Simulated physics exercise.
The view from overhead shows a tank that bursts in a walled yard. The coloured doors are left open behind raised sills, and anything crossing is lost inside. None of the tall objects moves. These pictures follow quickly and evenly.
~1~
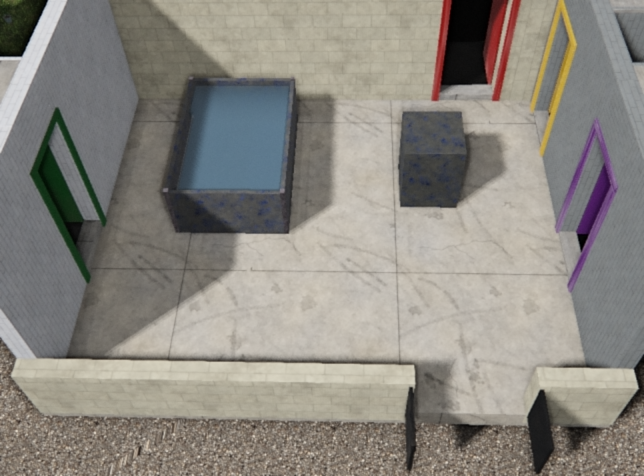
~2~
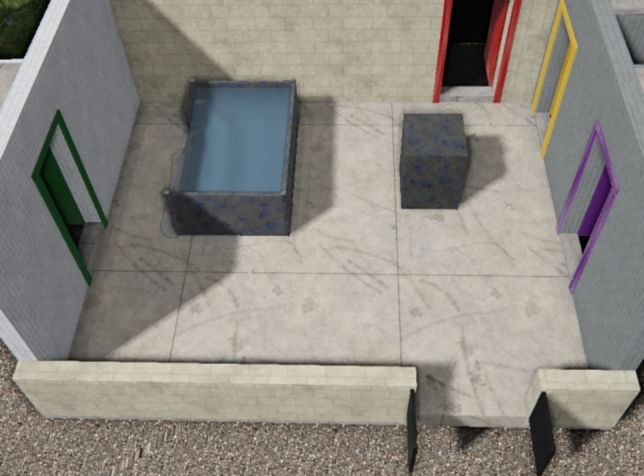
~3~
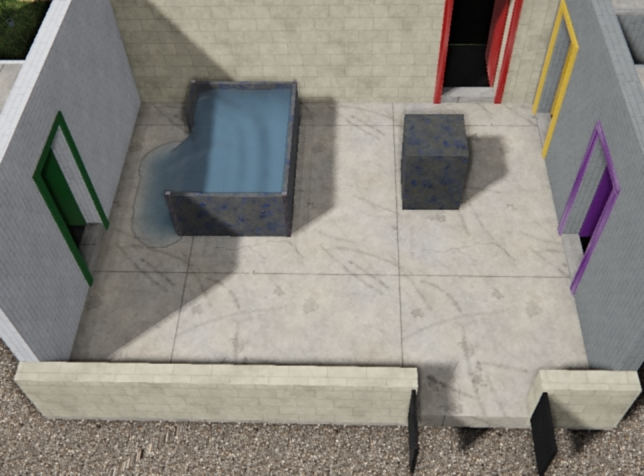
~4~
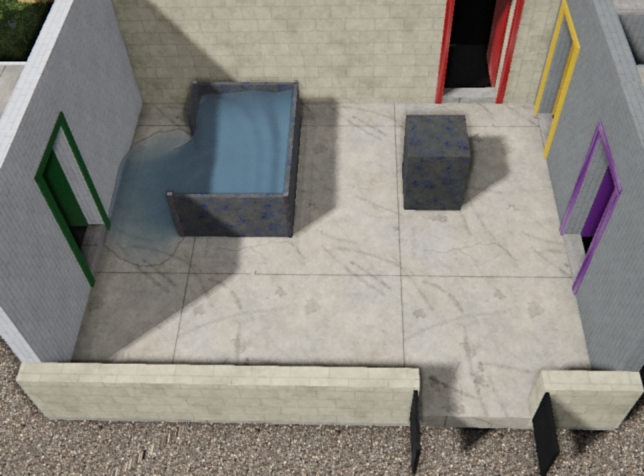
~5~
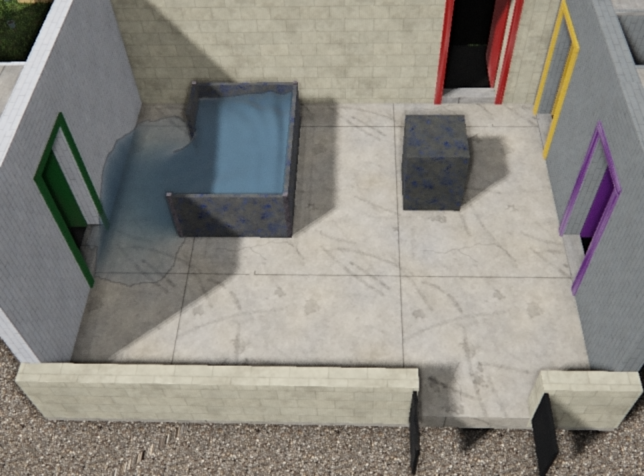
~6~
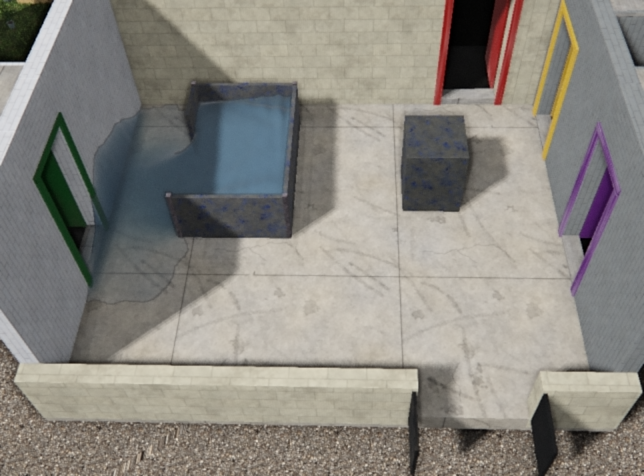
In a walled yard with green, red, yellow and purple doorways, a dark stone tank of still water stands left of a dark block. The tank's left side opens and water pours out onto the pale floor, spreading leftward to the wall by the green doorway and creeping toward the front.
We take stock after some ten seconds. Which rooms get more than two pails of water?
In order: Green door: Over two buckets; yellow door: Over two buckets; red door: At most two buckets; purple door: Over two buckets.
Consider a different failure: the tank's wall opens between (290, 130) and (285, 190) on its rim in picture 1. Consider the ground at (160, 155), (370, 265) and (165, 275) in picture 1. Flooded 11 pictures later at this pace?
Following the listed order, the three come out not reached, reached by the spill and not reached.
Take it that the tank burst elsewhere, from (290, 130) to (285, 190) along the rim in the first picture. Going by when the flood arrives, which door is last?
My answer is the one in green.
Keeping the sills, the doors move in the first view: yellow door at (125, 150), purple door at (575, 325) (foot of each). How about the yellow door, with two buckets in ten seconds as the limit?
Looking at it, yellow tops the limit here.
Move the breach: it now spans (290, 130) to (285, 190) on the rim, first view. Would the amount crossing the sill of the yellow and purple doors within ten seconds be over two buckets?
Yellow overflows; purple overflows.
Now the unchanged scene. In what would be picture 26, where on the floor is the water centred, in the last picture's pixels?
Around (224, 219).
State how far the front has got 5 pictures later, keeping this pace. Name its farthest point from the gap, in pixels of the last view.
Somewhere around (62, 391).
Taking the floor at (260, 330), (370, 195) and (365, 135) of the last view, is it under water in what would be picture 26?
In turn, the points end up soaked, high and dry and soaked.
A moment on, water covers 20 % of the floor; the green door over two buckets in, the yellow door not reached, the red door not reached, the purple door not reached.
Next, water covers 30 % of the floor; the green door far over two buckets in, the yellow door not reached, the red door not reached, the purple door not reached.
Then, water covers 65 % of the floor; the green door far over two buckets in, the yellow door under two buckets in, the red door wet at the sill, nothing in, the purple door not reached.
Later, water covers 90 % of the floor; the green door far over two buckets in, the yellow door far over two buckets in, the red door wet at the sill, nothing in, the purple door over two buckets in.
In the end, water covers 95 % of the floor; the green door far over two buckets in, the yellow door far over two buckets in, the red door wet at the sill, nothing in, the purple door far over two buckets in.
